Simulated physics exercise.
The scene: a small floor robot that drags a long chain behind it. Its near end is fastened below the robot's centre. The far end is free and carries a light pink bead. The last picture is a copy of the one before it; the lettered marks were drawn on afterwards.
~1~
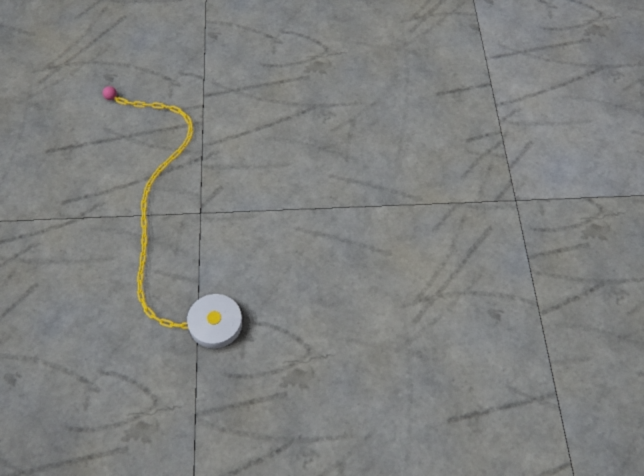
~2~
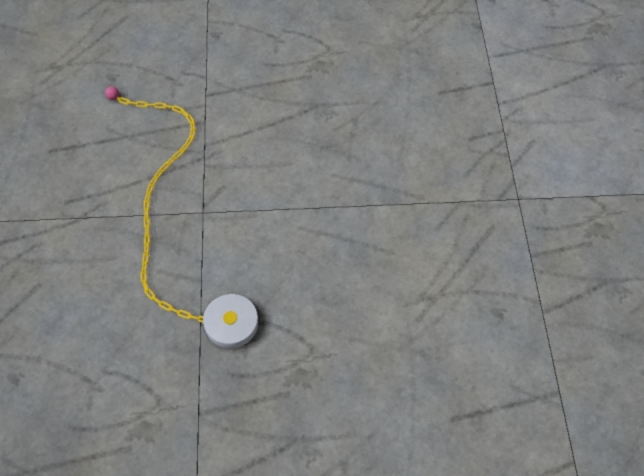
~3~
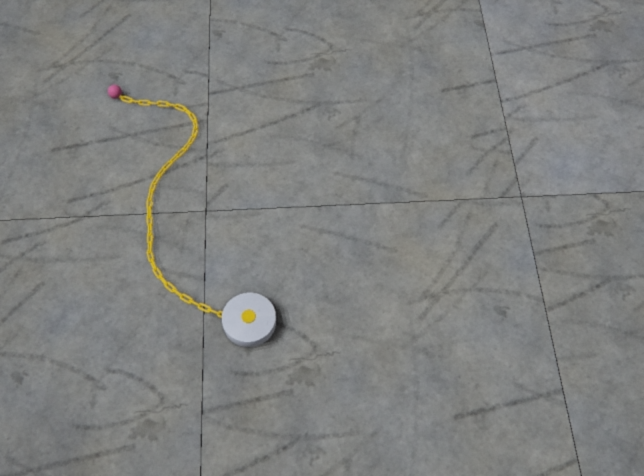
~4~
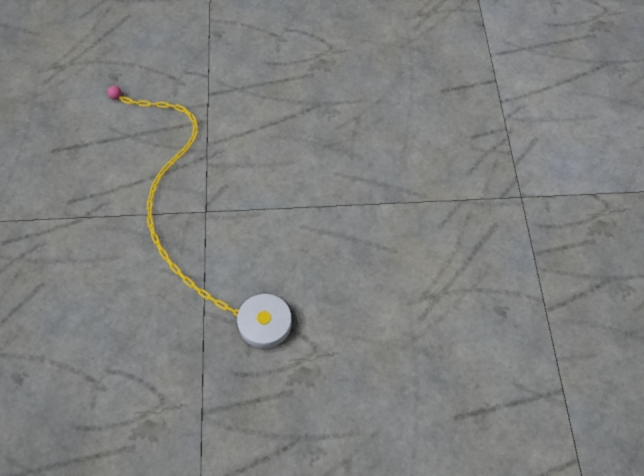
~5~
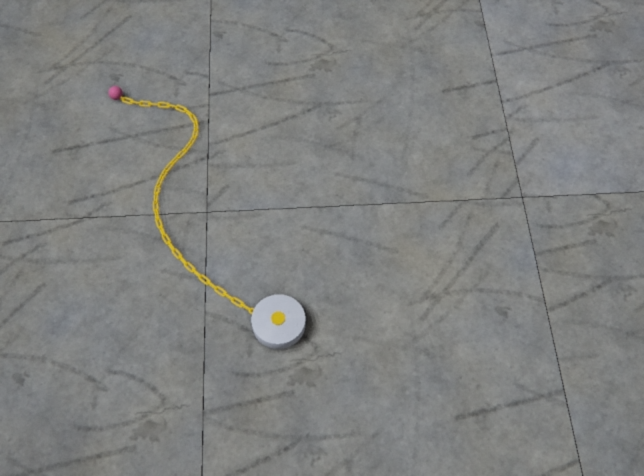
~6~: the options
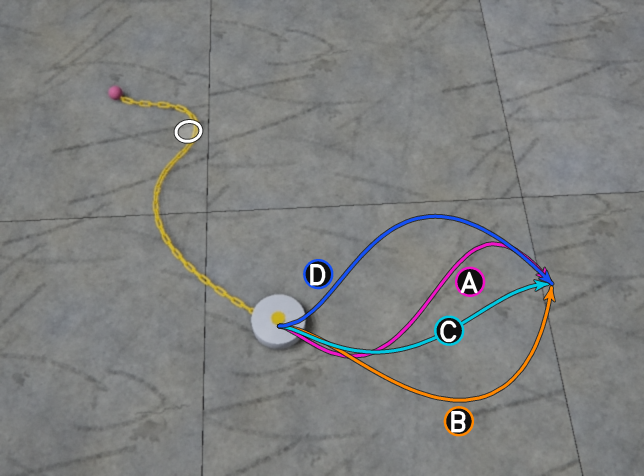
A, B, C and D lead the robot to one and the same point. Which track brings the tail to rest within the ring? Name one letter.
Route D brings it to the ring.
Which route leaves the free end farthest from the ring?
Route B.
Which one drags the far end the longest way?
Route B.
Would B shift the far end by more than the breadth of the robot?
On that route, yes.
On the marked copy, A from (279, 326) via (426, 304) to (549, 281); B from (279, 326) via (452, 400) to (552, 288); C from (279, 326) via (420, 344) to (548, 284); D from (279, 326) via (406, 222) to (552, 284); the ring at (188, 131).
With D. Early on, robot (371, 242), middle of the chain (186, 199), free end (116, 93).
Further on, robot (481, 223), middle of the chain (282, 178), free end (127, 97).
At the end, robot (554, 280), middle of the chain (361, 197), free end (189, 127); the free end is on the ring.
As for the rest, A leaves the free end at (179, 143); B leaves the free end at (194, 168); C leaves the free end at (181, 150).
